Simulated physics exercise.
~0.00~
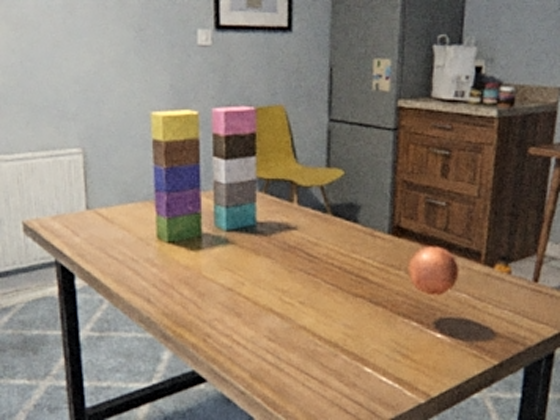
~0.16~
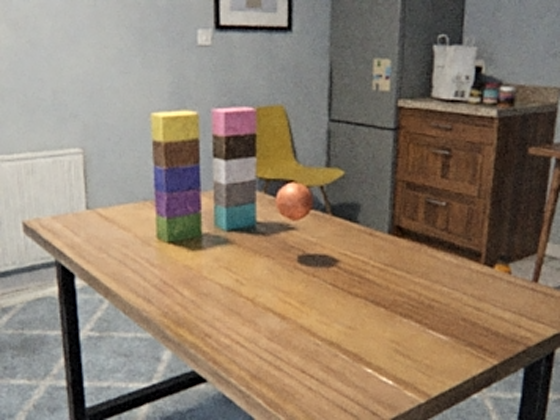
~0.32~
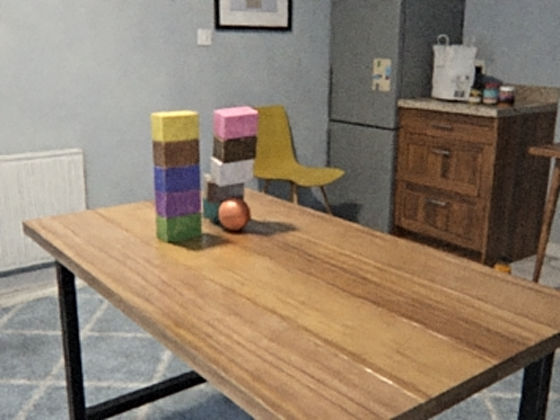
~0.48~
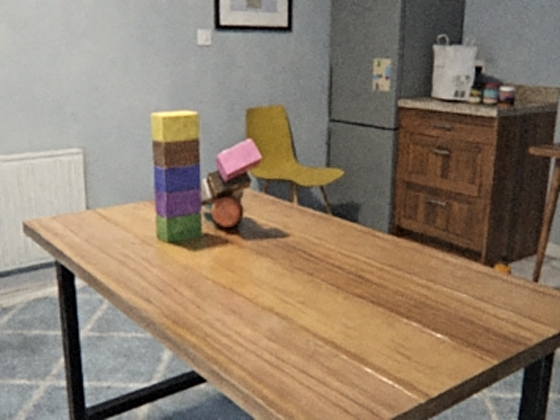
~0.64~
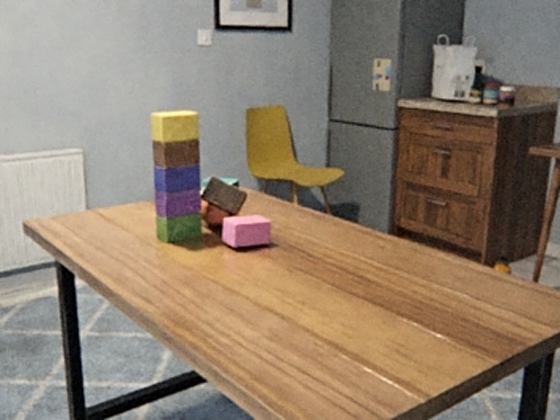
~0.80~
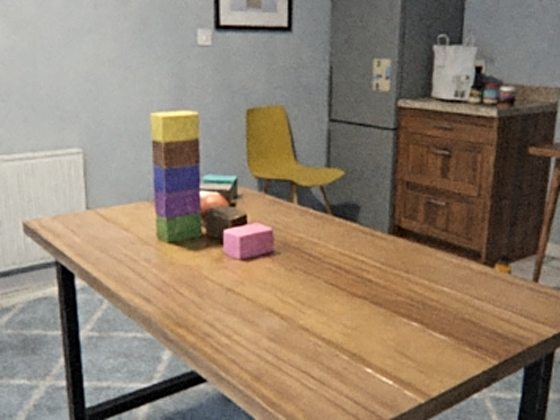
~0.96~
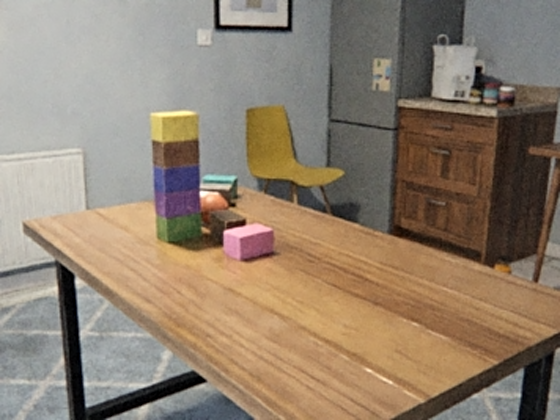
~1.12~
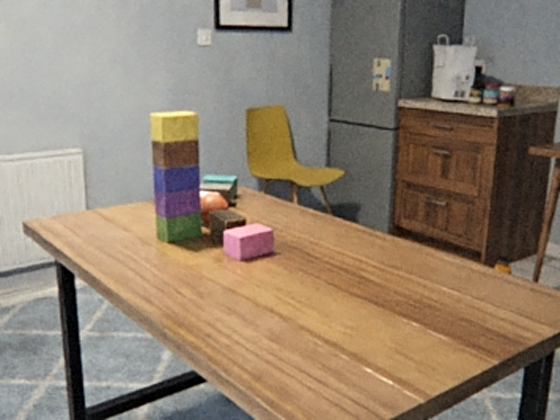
The footage shows an orange ball flying leftward over a wooden table into the right-hand of two stacks of coloured blocks, which topples, leaving its pink and black blocks lying near the ball and the turquoise one behind, while the yellow-topped stack stays standing.
